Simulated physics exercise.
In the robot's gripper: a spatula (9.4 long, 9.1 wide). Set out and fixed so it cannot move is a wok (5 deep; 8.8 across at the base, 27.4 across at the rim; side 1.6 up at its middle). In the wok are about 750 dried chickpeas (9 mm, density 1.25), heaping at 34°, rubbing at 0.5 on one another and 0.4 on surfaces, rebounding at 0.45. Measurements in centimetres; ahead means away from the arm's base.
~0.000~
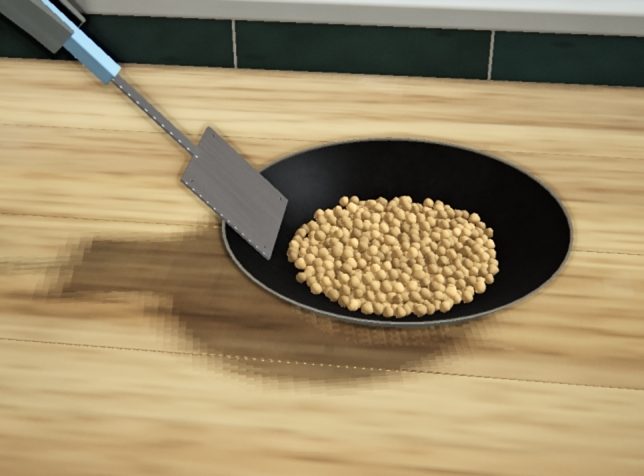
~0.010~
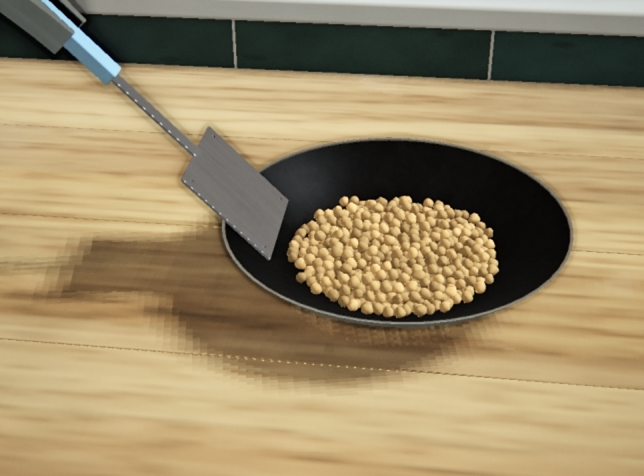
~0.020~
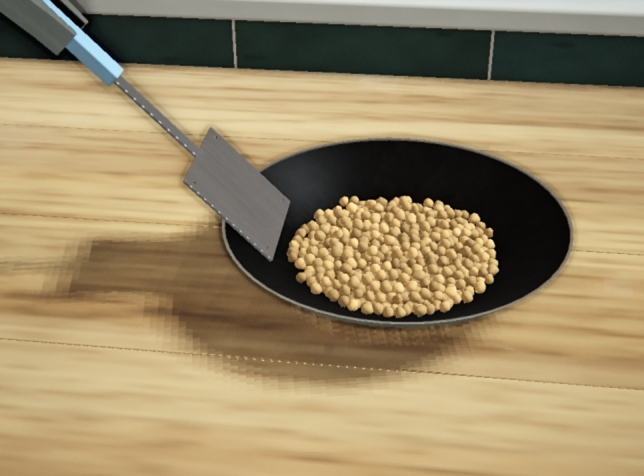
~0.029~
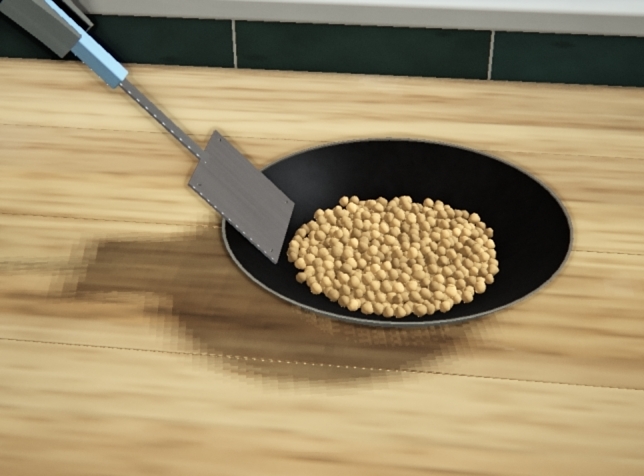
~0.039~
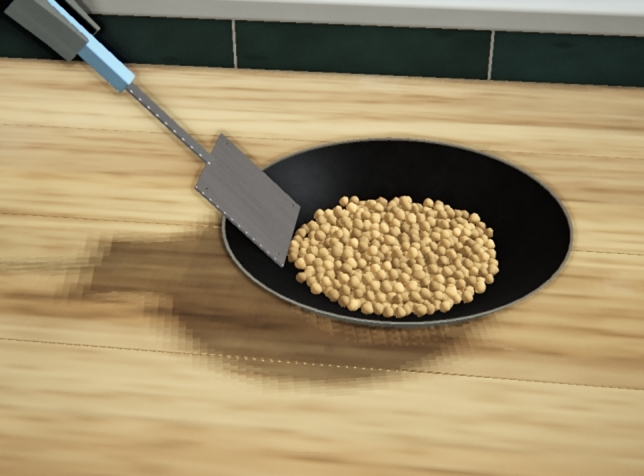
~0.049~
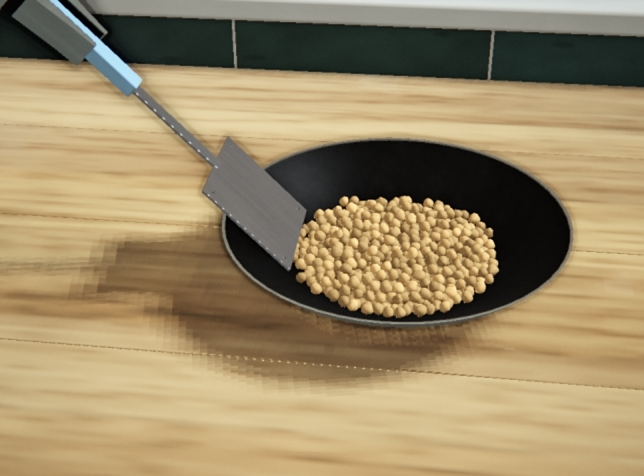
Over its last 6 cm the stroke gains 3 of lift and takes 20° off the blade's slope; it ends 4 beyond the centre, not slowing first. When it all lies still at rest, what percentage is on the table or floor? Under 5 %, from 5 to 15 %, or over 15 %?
Under 5 %.
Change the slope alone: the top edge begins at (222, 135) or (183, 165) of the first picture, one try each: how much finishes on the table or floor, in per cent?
Close to 0 and 0 percent respectively.
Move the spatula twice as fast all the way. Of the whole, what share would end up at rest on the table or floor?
Roughly 5 in a hundred.
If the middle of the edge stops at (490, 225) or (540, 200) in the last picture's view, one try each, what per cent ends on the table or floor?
Respectively about 0 and 35 percent end on the table or floor.
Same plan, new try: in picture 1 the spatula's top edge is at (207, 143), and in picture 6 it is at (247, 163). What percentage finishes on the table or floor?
10 %.
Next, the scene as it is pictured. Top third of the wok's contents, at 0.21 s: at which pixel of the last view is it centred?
It is centred close to (437, 239).
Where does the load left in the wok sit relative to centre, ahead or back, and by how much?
It sits near 4.0 centimetres ahead of centre.
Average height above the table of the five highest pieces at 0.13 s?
They are around 4 cm up.
By 0.13 s, sloping 46°, highest piece 5 above the table; 749 in the wok.
By 0.21 s, sloping 37°, highest piece 5 above the table; 749 in the wok.
By 0.45 s, sloping 26°, highest piece 6 above the table; 749 in the wok.
By 1.50 s, sloping 26°, highest piece 6 above the table; 749 in the wok.
Final count, 749 in the wok. That is 0 % on the table or floor.
